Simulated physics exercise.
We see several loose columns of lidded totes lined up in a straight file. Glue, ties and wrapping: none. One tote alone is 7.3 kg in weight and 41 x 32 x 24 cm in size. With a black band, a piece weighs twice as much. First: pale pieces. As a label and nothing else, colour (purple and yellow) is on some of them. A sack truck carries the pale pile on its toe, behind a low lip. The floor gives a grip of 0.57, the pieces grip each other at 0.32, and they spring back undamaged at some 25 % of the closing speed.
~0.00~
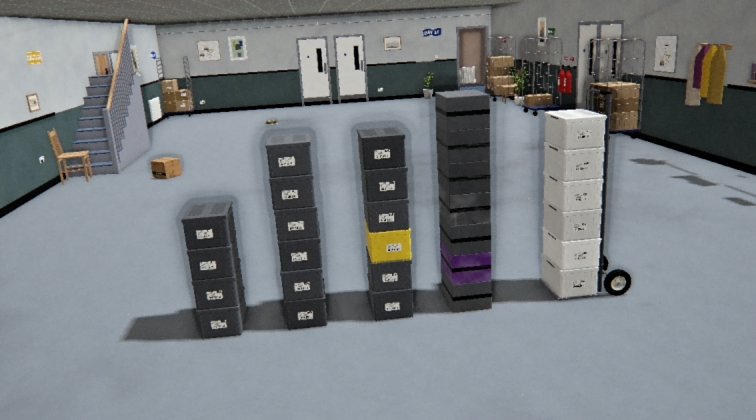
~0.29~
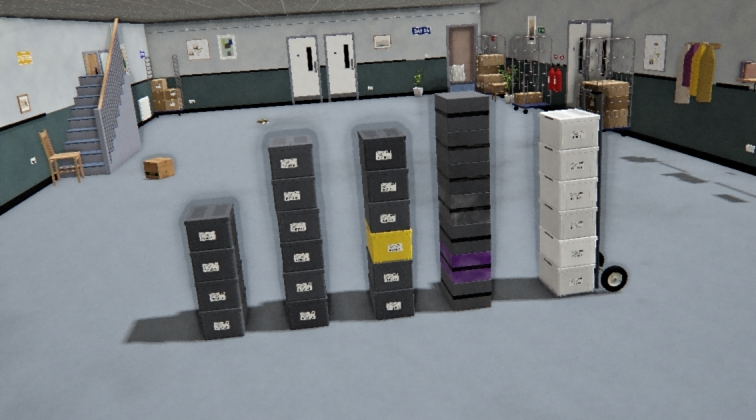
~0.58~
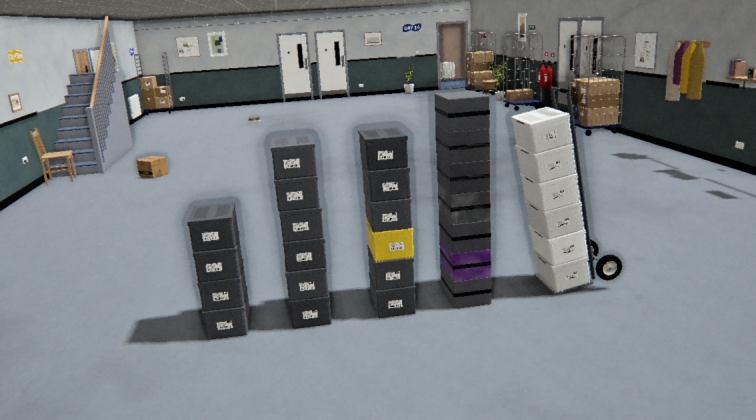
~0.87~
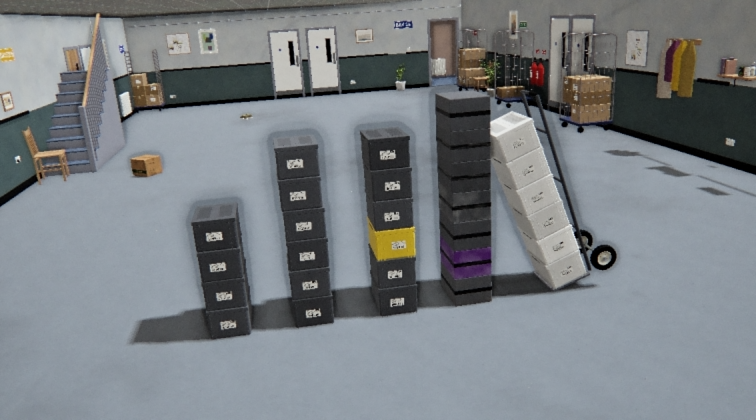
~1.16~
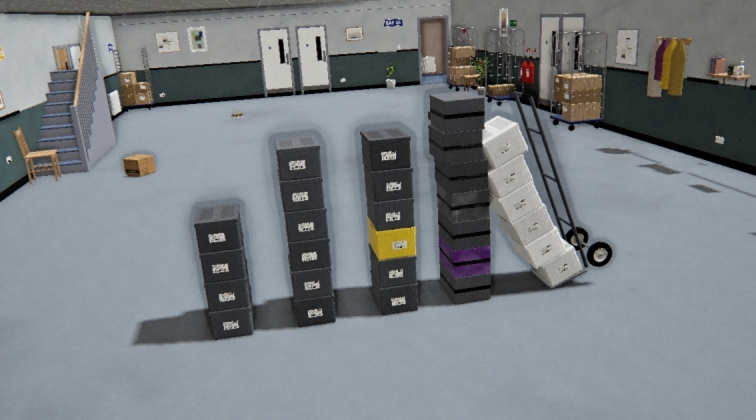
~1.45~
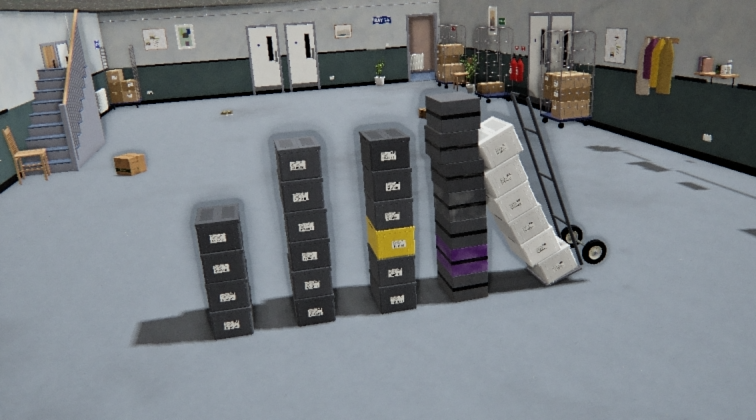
White stack of boxes on a hand truck tilting left against a tall dark stack, which shifts slightly beside three other dark stacks.
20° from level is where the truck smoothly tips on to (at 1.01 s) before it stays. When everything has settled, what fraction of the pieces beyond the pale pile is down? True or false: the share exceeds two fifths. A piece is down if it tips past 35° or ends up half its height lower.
False.
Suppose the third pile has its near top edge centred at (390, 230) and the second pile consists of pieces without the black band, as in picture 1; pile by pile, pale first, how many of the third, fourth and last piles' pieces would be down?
Counts down - third: 1; fourth: 5; last: 4.
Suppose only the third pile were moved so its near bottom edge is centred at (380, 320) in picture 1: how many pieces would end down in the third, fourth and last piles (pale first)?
Down counts: Third 0, fourth 0, last 0.
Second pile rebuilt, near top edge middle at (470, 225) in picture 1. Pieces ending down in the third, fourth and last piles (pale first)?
In that case third 0, fourth 0, last 0.
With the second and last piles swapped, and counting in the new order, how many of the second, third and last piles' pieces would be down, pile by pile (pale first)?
Down per pile: Second 3, third 6, last 7.
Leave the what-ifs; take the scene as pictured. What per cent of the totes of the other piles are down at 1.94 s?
At that instant, 0 percent.
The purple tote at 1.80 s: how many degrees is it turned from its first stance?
I'd estimate close to 0°.
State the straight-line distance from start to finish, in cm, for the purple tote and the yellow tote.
Result: Purple at 0 cm, yellow at 0 cm.
After 1.64 s, 0 of the pale pile down; none of the 23 other totes down, 3 disturbed.
After 1.94 s, 0 of the pale pile down; none of the 23 other totes down, 2 disturbed.
In the end (2.4 s), 0 of the pale pile down; none of the 23 other totes down, 2 disturbed; purple tote unmoved; yellow tote unmoved. That is 0 per cent. From the last view, middles, purple tote near (462, 252), yellow tote near (390, 235).
